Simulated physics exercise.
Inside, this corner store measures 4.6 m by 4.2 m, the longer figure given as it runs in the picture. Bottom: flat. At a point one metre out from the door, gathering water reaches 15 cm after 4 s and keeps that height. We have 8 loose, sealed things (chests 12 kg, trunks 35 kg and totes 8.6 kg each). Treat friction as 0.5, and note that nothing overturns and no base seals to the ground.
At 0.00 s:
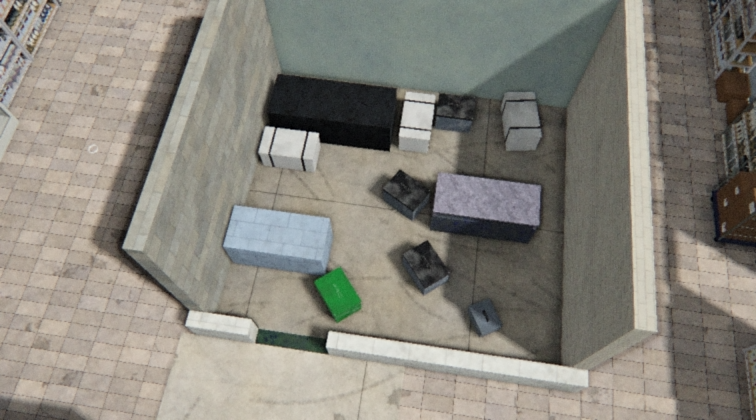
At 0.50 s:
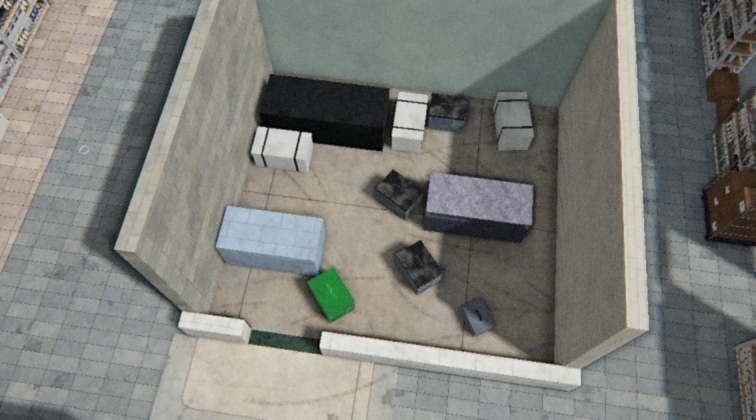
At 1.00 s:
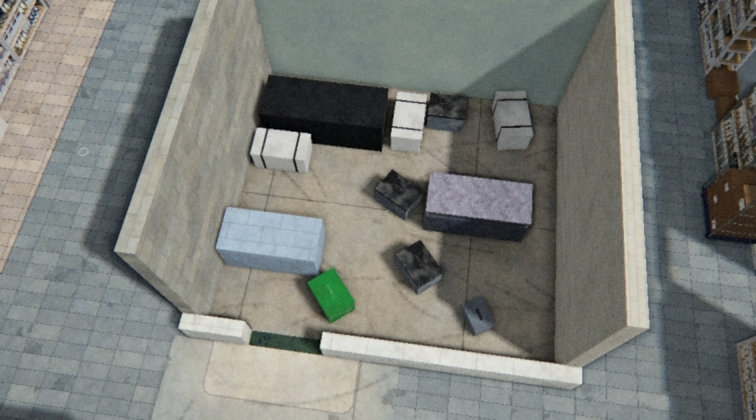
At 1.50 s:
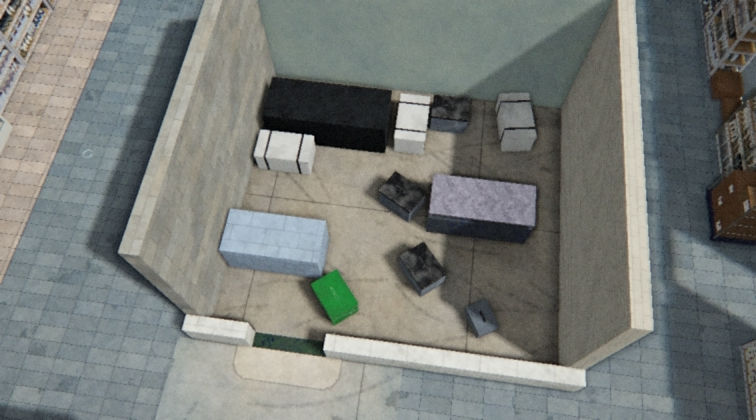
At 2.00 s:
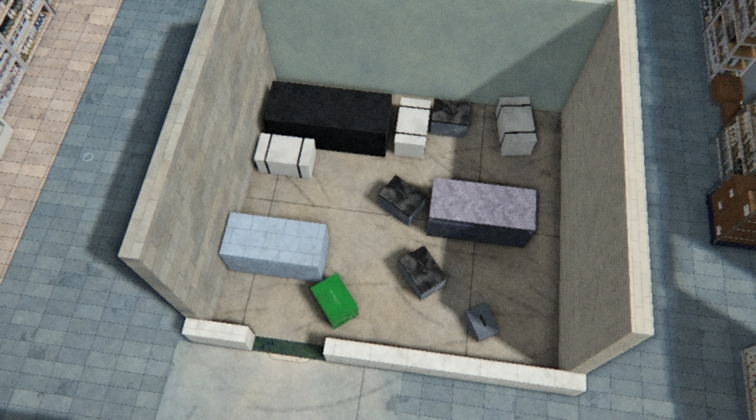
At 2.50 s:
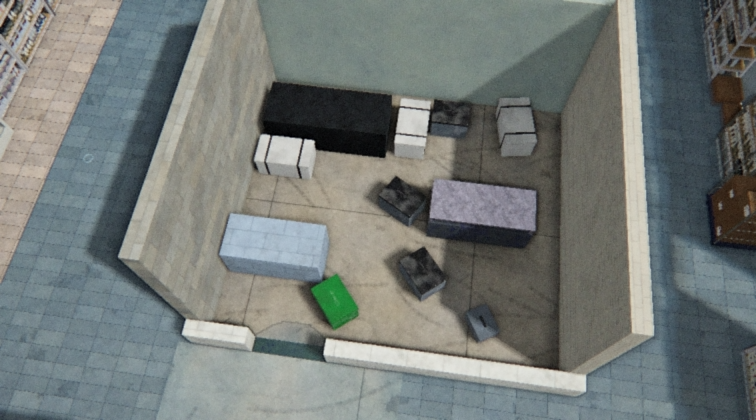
In the video, seen from above, bluish water spreads over the paving around a walled, roofless room holding a green chest and other boxes, then a small patch appears just inside the doorway while the contents stay in place.
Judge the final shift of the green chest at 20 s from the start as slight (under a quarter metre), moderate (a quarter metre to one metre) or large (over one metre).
Final distance: Above a metre.
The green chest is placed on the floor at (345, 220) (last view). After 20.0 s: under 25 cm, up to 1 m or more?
In that run it hardly drifts.
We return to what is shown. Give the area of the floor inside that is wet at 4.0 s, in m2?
My estimate is roughly 1.5 m2.
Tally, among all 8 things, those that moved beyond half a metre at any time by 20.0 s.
Answer: 4.
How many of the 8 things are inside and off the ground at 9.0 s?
Total: 1.
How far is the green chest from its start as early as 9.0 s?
Displacement near 80 cm.
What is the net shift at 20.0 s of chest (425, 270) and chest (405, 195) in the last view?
They sit 150 cm and 140 cm away, in the order given.
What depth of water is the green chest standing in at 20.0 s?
The depth there is around 10 cm.
After 4.0 s the green chest is near (341, 296), 0.1 m from its start, aground; 0 afloat.
After 9.0 s the green chest is near (399, 287), 0.9 m from its start, aground; 1 afloat.
After 16.0 s the green chest is near (427, 280), 1.2 m from its start, afloat; 2 afloat.
After 20.0 s the green chest is near (506, 329), 2.2 m from its start, afloat; 4 afloat.
